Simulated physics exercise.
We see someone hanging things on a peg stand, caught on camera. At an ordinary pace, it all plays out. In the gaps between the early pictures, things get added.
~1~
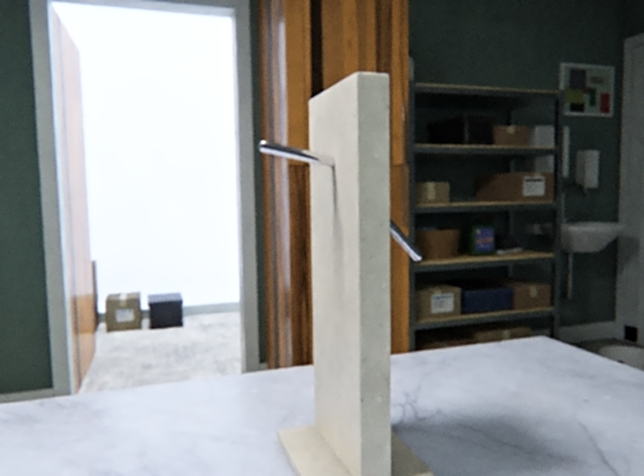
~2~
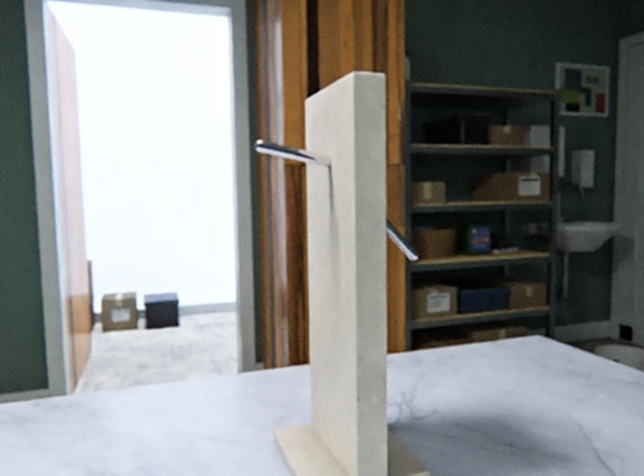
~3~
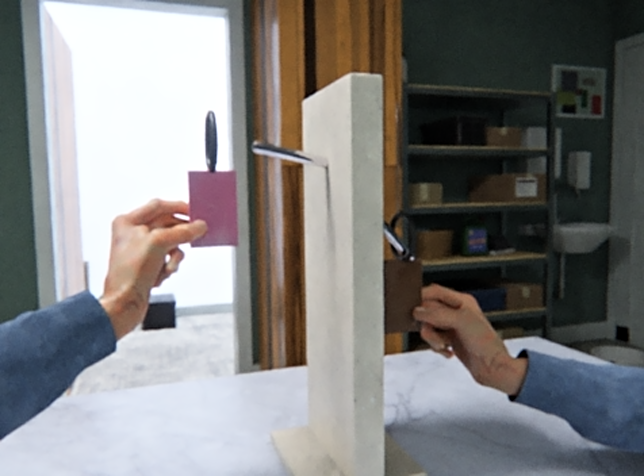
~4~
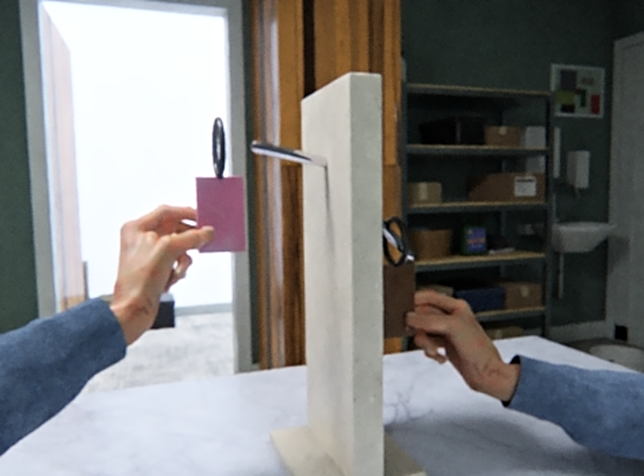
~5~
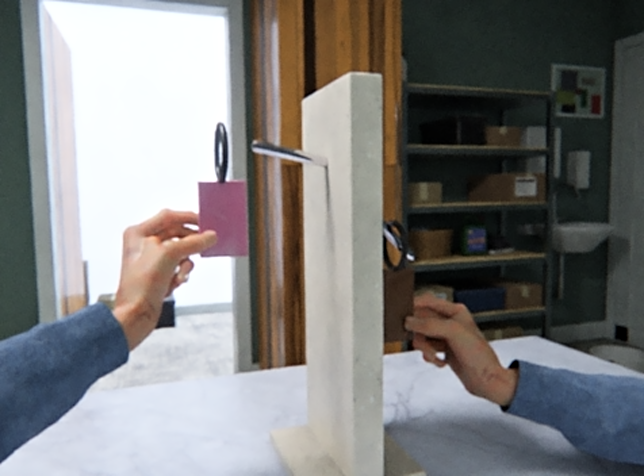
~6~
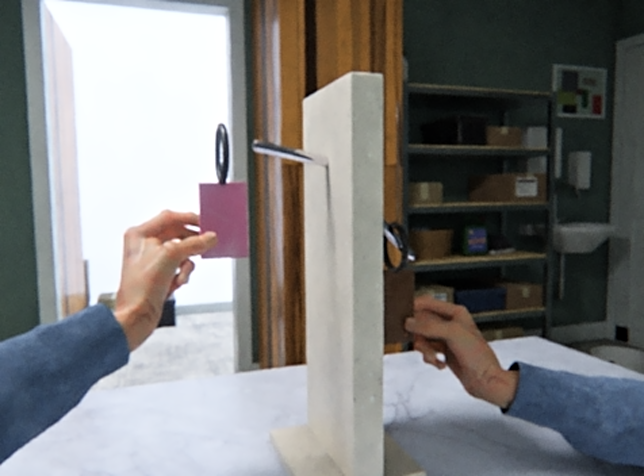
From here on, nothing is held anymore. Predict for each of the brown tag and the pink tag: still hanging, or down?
My prediction: The brown tag down; the pink tag down.
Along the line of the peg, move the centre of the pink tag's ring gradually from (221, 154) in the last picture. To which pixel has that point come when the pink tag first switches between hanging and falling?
I'd say it's on the brink close to (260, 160).
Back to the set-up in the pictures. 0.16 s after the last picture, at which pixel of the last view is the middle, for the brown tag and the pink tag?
Position of the brown tag: (408, 324); position of the pink tag: (224, 257).
Then, 0.16 s later than the last frame, brown tag tilted by 27° near (408, 324); pink tag dropping near (225, 257).
Then, 0.24 s later than the last frame, brown tag dropping near (426, 389); pink tag dropping near (228, 373).
Then, 0.34 s later than the last frame, brown tag fallen near (467, 419); pink tag fallen near (229, 403).
When it is over, the brown tag slips down, near (473, 420); the pink tag slips down, near (229, 423).
